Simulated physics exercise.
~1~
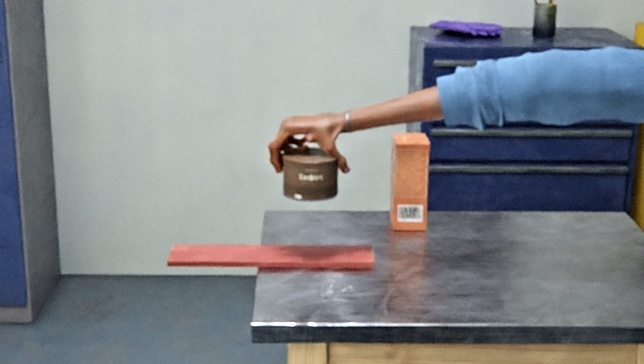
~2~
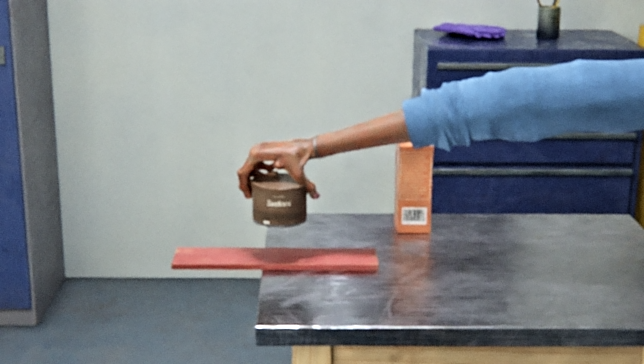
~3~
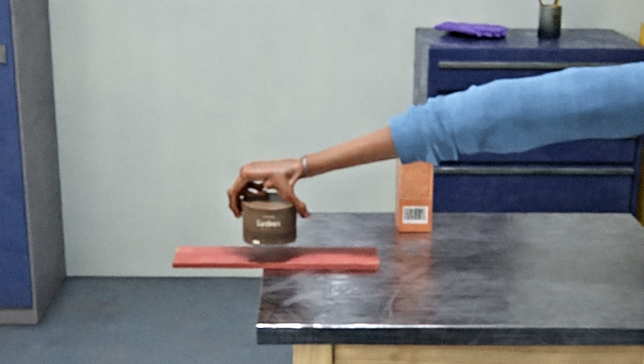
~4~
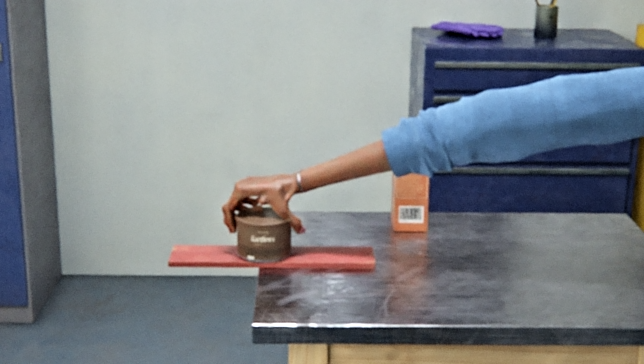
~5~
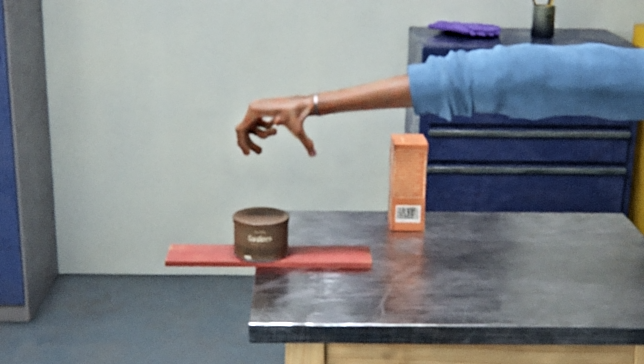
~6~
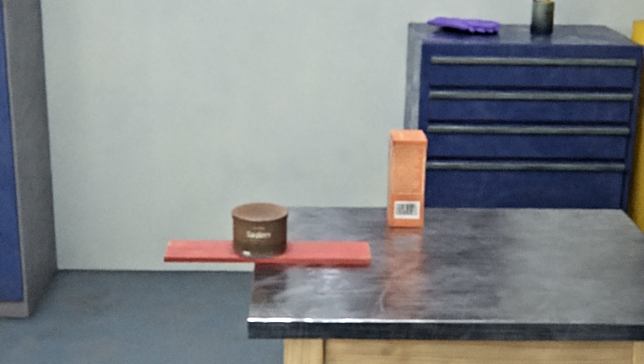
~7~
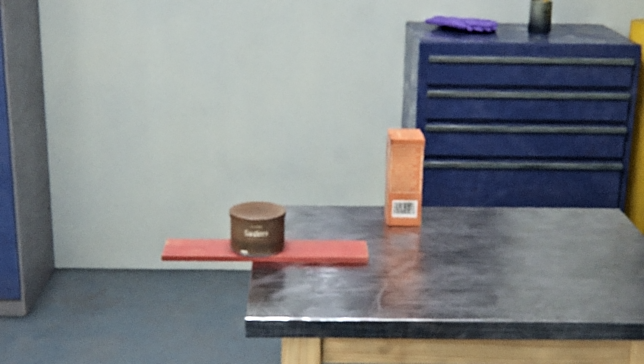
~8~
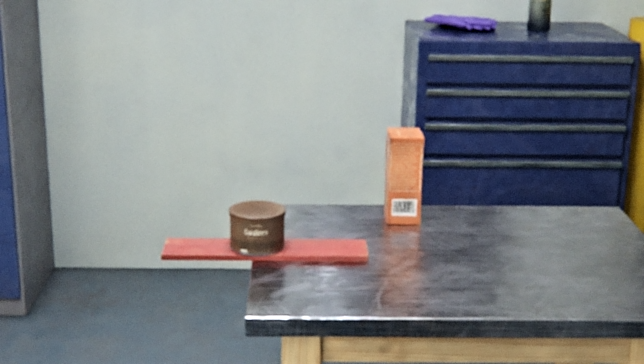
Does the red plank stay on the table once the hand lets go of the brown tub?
Yes, the red plank stays in place on the table, still jutting past the edge with the brown tub resting on it.
